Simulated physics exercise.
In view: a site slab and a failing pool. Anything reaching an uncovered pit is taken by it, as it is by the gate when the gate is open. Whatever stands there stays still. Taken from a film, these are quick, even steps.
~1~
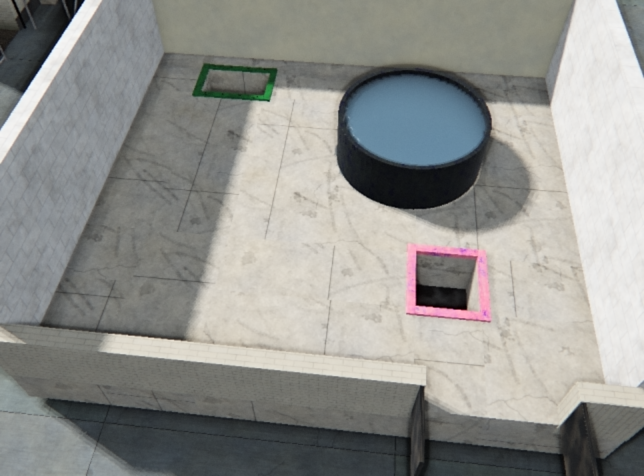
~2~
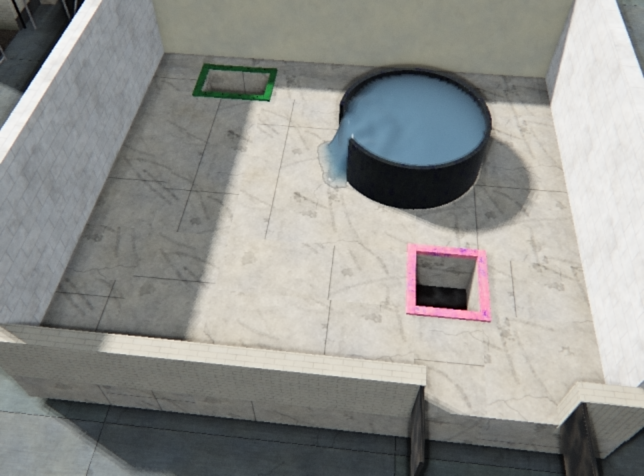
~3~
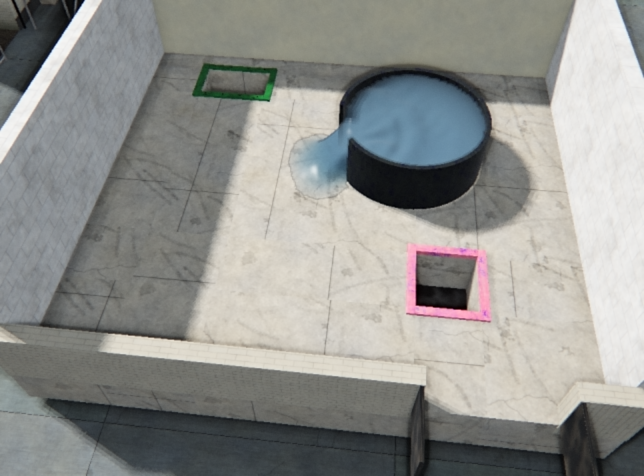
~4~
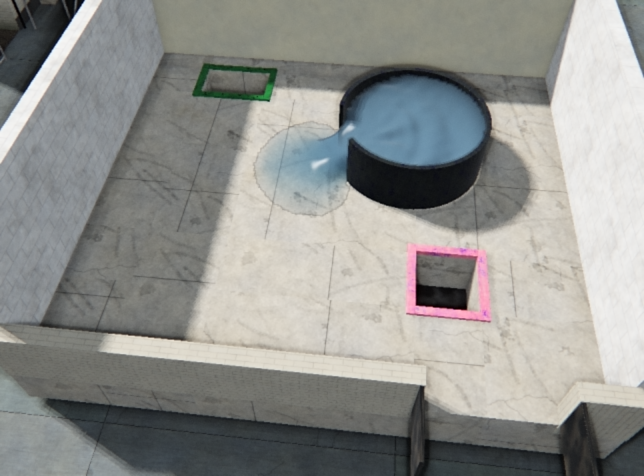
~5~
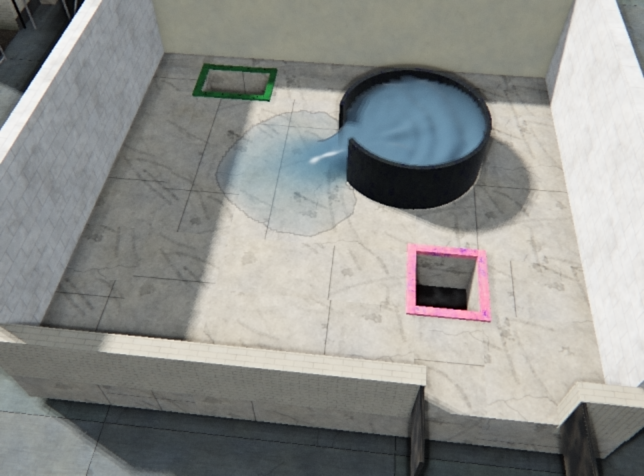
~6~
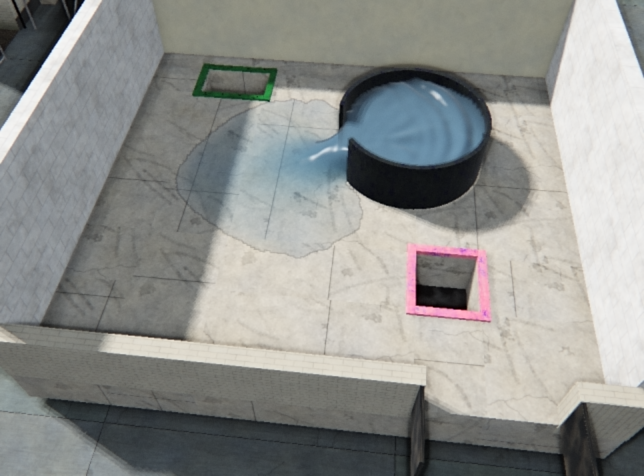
A round pool splits open on its left side and water spreads across the slab.
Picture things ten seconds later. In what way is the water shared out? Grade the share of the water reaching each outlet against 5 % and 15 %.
By my reckoning the gate stays under 5 %, the green pit lands between 5 and 15 %, the pink pit stays under 5 %.
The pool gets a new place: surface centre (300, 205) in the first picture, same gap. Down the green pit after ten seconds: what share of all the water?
Within ten seconds, 12 percent of the total ends up in the green pit.
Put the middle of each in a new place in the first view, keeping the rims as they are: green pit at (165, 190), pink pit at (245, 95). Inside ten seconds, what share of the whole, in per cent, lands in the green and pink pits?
Green 20%, pink 4%.
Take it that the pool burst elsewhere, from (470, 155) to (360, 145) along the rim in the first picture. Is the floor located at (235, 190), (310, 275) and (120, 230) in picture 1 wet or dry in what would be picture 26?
First spot spared, second spot submerged, third spot submerged.
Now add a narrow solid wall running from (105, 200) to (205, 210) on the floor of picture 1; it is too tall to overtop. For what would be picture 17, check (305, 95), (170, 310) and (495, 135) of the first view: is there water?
Going spot by spot: High and dry, then drenched, then high and dry.
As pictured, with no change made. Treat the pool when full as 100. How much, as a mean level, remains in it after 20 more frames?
Somewhere near 44 %, give or take.
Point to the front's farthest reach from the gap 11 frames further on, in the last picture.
I'd point to (29, 352).
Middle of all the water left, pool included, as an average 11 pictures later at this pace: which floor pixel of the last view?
That puts it at around (313, 170).
A moment on, water covers 35 % of the floor; the gate 0 %, the green pit 0 %, the pink pit 0 %.
Next, water covers 45 % of the floor; the gate 0 %, the green pit 1 %, the pink pit 0 %.
Then, water covers 45 % of the floor; the gate 0 %, the green pit 1 %, the pink pit 0 %.
Later, water covers 70 % of the floor; the gate 0 %, the green pit 4 %, the pink pit 0 %.
In the end, water covers 95 % of the floor; the gate 2 %, the green pit 8 %, the pink pit 2 %.
